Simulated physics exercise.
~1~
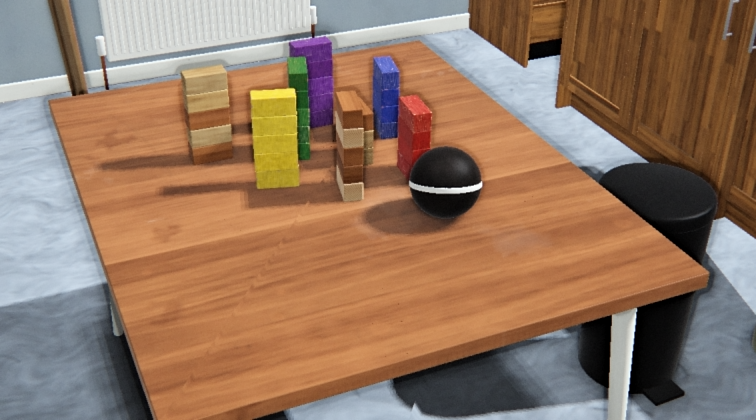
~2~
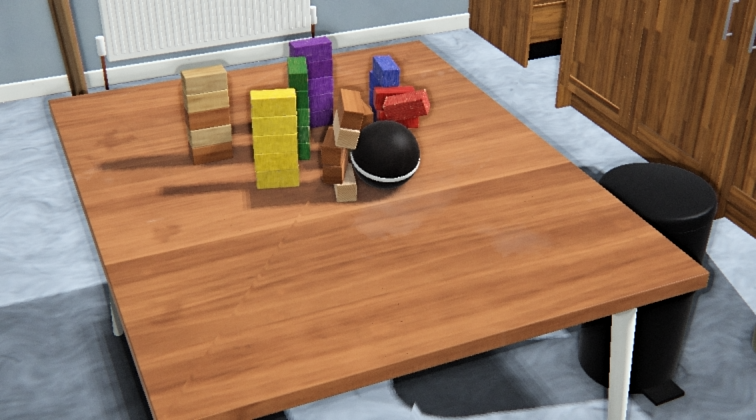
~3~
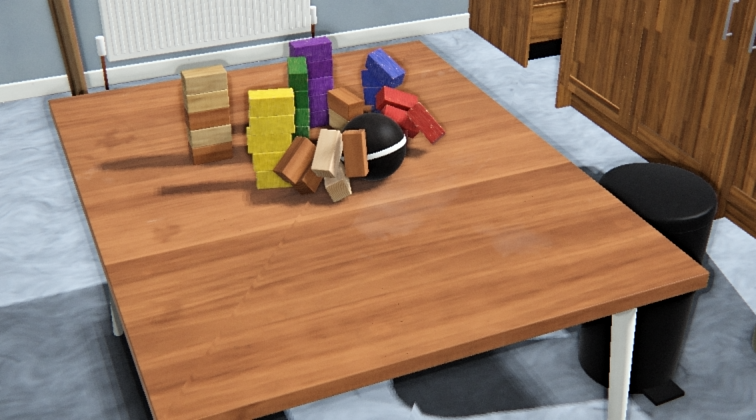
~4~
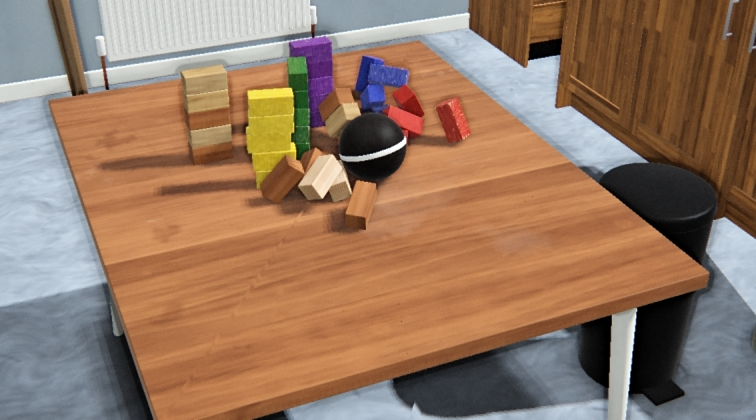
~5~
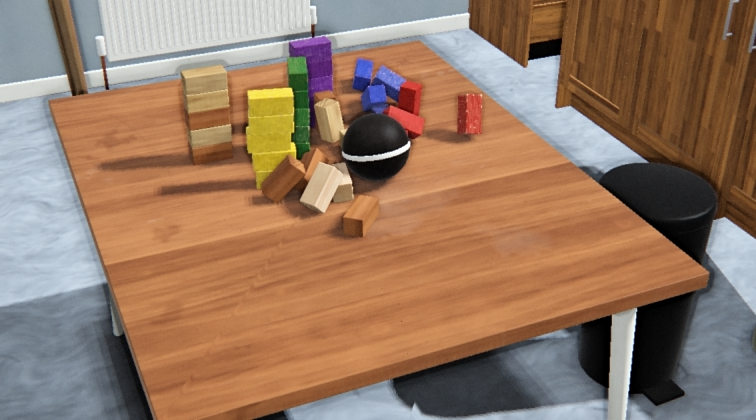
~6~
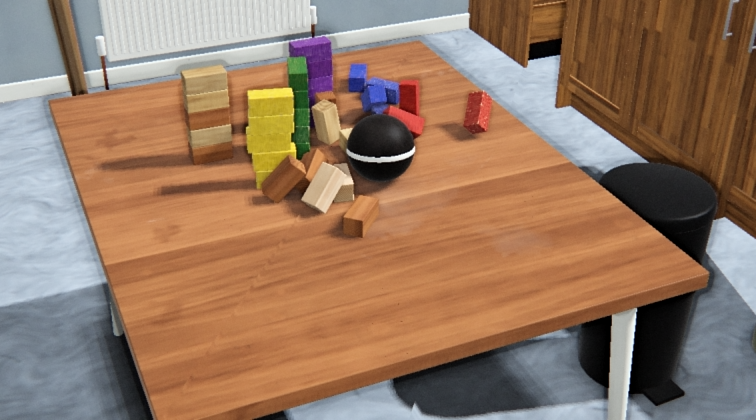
Black ball with a white stripe rolling into toy block towers on a table, toppling red, blue and wooden stacks while yellow stands.
